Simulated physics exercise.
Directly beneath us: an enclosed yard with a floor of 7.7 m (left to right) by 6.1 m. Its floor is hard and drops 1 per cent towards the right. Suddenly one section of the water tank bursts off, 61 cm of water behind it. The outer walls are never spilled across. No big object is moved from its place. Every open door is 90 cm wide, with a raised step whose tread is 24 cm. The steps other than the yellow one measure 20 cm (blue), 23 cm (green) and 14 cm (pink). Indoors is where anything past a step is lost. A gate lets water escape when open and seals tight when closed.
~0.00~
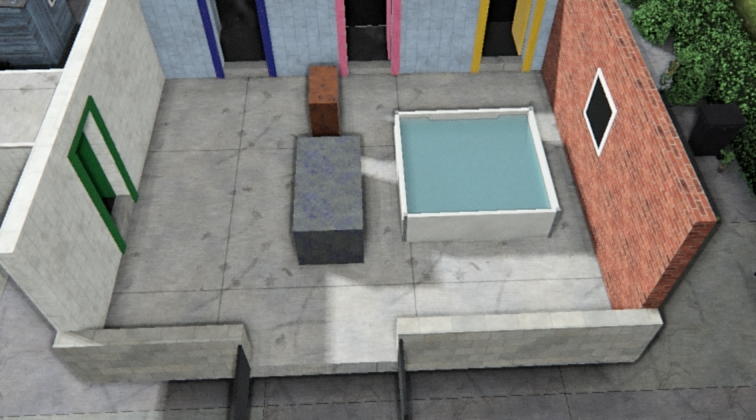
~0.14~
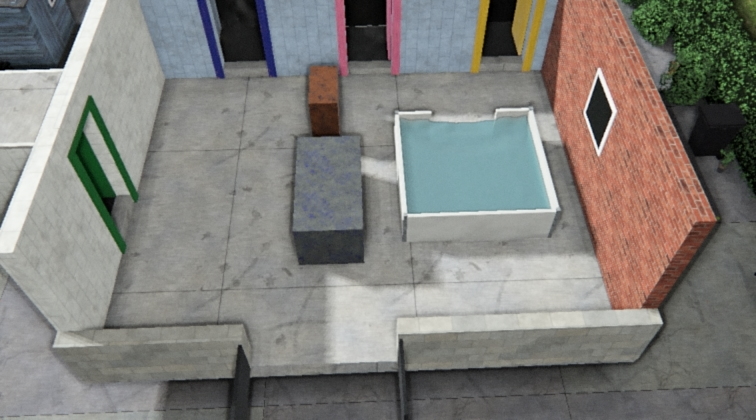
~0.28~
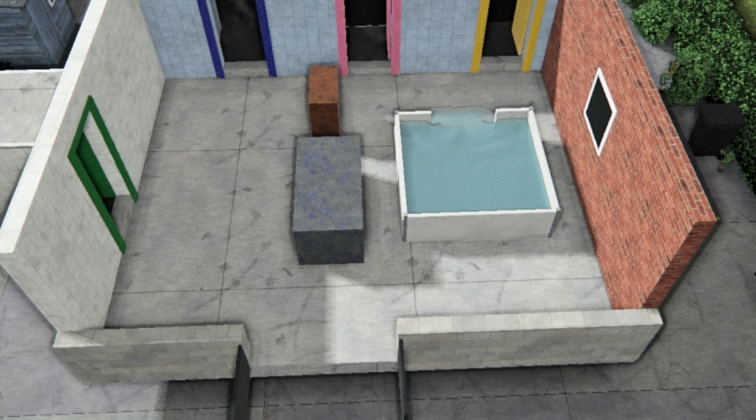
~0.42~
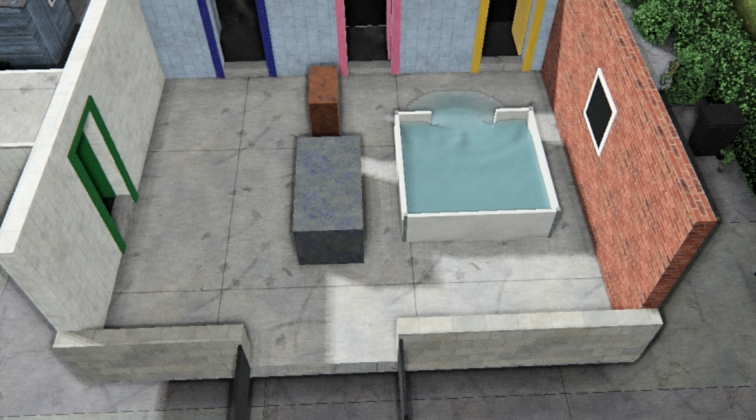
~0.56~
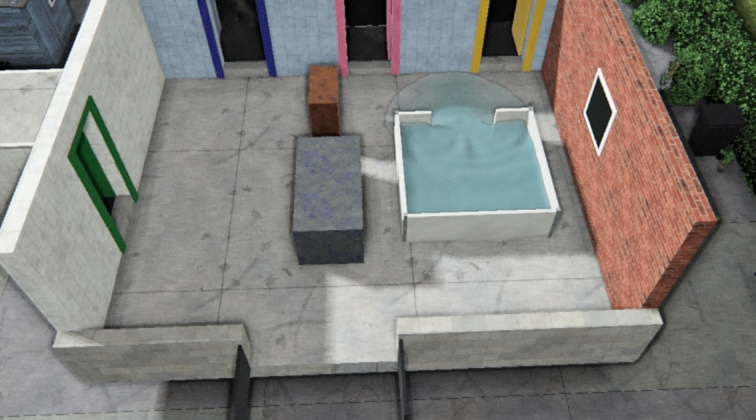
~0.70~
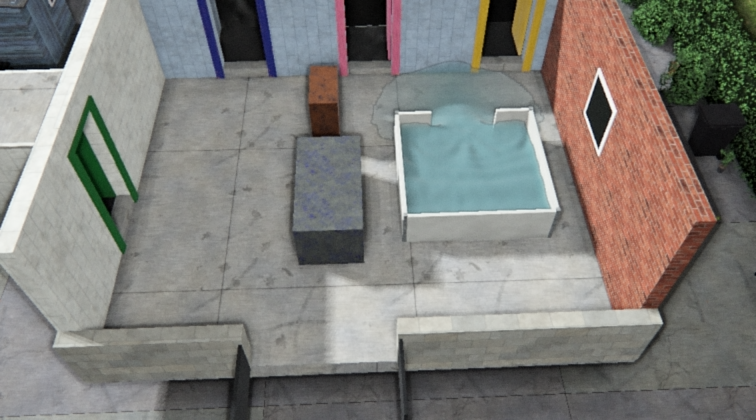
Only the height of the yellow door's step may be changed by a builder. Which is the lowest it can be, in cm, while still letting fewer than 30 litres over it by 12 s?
No lower than about 26 cm.
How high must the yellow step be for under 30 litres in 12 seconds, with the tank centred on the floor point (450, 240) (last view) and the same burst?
At least roughly 20 cm high.
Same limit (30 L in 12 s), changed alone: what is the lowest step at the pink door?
Pink - roughly 11.5 cm.
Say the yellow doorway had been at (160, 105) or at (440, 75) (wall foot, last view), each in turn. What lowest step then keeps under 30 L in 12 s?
11.5 and 32 cm.
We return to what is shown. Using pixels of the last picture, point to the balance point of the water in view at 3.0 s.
The water's centre is at about (450, 147).
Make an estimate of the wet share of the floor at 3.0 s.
I'd estimate about 35 percent.
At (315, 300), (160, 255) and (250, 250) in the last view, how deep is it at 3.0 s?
Depths of roughly 0 cm, 0 cm and 0 cm, in that order.
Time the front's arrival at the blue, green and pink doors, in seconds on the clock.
Blue at 2.2 s, green at 4.5 s and pink at 1.0 s.
After 1.4 s water covers 15 % of the floor, deepest (40 cm) near (449, 77); 29 cm at the yellow door, 5 litres in over its 19 cm step.
After 3.0 s water covers 35 % of the floor, deepest (36 cm) near (536, 75); 29 cm at the yellow door, 71 litres in over its 19 cm step.
After 12.0 s water covers 95 % of the floor, deepest (14 cm) near (613, 338); 10 cm at the yellow door, 109 litres in over its 19 cm step.
At the yellow door as built, the water arrived by 0.8 s and peaked near 33 cm at 2.2 s.
Run again over the same 12 s with other heights there, 72 litres in over 21.5 cm, 13 litres over 29 cm. The limit of 30 litres is kept from about 26 cm up.
